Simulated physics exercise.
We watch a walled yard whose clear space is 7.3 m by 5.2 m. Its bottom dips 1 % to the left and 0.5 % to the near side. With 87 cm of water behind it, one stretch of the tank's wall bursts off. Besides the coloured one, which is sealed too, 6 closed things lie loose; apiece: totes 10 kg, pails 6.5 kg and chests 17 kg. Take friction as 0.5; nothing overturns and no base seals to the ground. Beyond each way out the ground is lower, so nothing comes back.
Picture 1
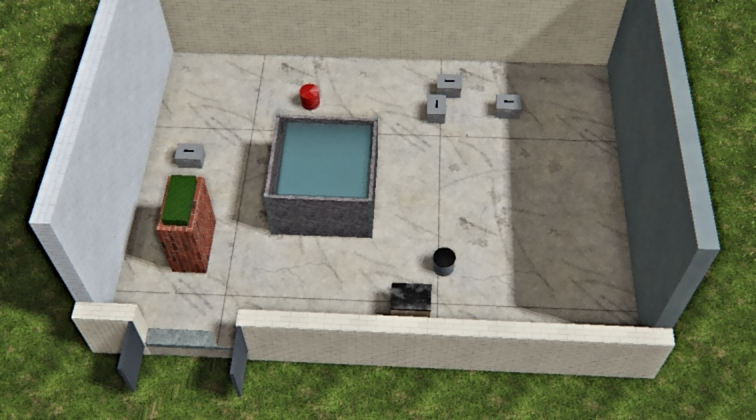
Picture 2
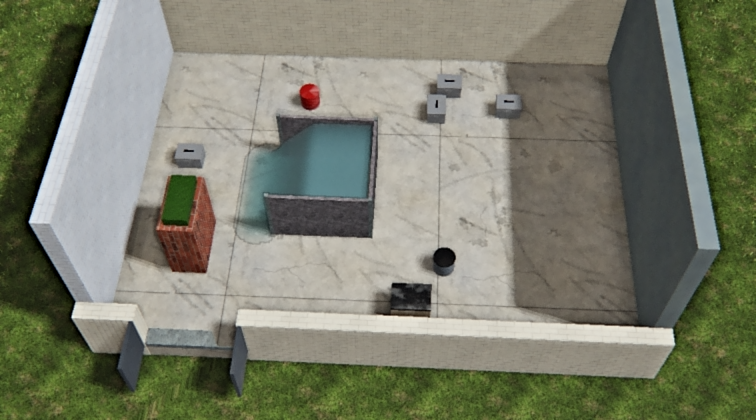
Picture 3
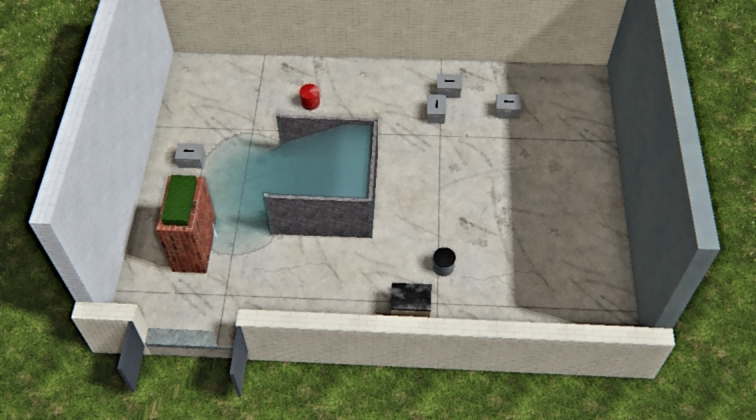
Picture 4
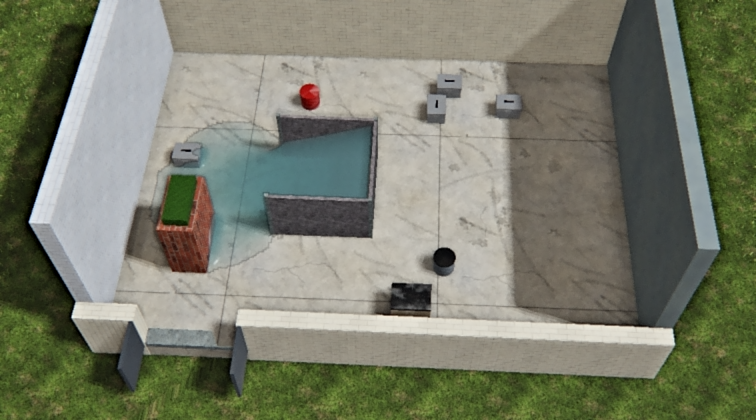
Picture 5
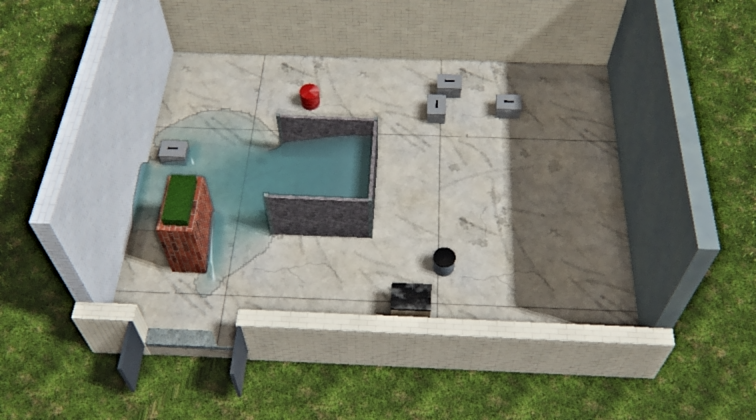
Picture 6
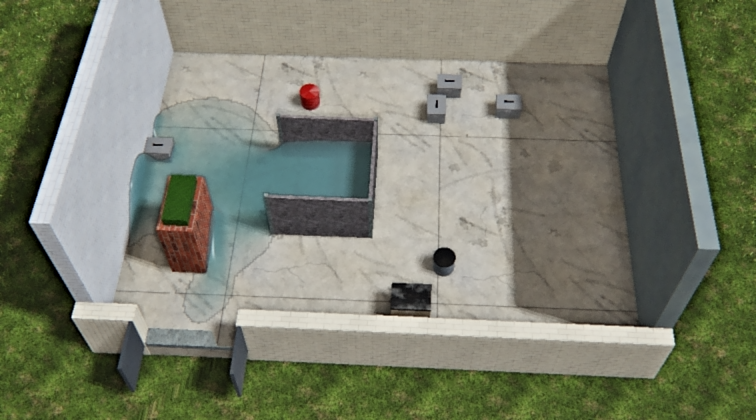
In a walled yard, water pours from a tank's open left side and shifts one grey chest.
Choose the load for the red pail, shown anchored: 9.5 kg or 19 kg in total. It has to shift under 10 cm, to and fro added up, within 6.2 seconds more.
I expect that only the higher weight holds it.
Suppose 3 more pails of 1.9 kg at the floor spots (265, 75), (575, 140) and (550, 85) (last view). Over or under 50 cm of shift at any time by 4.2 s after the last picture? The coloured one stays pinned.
In turn: Over, less, past it.
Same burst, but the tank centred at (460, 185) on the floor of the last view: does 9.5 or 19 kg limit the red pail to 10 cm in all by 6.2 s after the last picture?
Then neither weight holds it.
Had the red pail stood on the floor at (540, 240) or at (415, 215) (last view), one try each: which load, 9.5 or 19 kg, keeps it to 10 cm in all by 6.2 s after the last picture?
In turn: The smaller is enough; either load holds.
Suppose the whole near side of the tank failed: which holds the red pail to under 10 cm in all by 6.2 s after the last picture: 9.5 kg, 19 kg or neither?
Then the smaller load will do.
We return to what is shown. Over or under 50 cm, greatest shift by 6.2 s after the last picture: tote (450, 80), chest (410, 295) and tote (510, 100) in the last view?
In that order: More, short of it, short of it.
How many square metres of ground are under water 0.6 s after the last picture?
Some 11.5 m2.
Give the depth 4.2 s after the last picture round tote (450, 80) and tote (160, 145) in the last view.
About 5 and 6 cm.
Then, 0.6 s after the last picture the red pail would be 0 cm from its start with 9.5 kg and 0 cm from its start with 19 kg; 0 cm of water round it then.
Then, 2.3 s after the last picture the red pail would be 0 cm from its start with 9.5 kg and 0 cm from its start with 19 kg; 3 cm of water round it then.
Then, 4.2 s after the last picture the red pail would be 21 cm from its start with 9.5 kg and 0 cm from its start with 19 kg; 5 cm of water round it then.
Then, 6.2 s after the last picture the red pail would be 21 cm from its start with 9.5 kg and 0 cm from its start with 19 kg; 3 cm of water round it then.
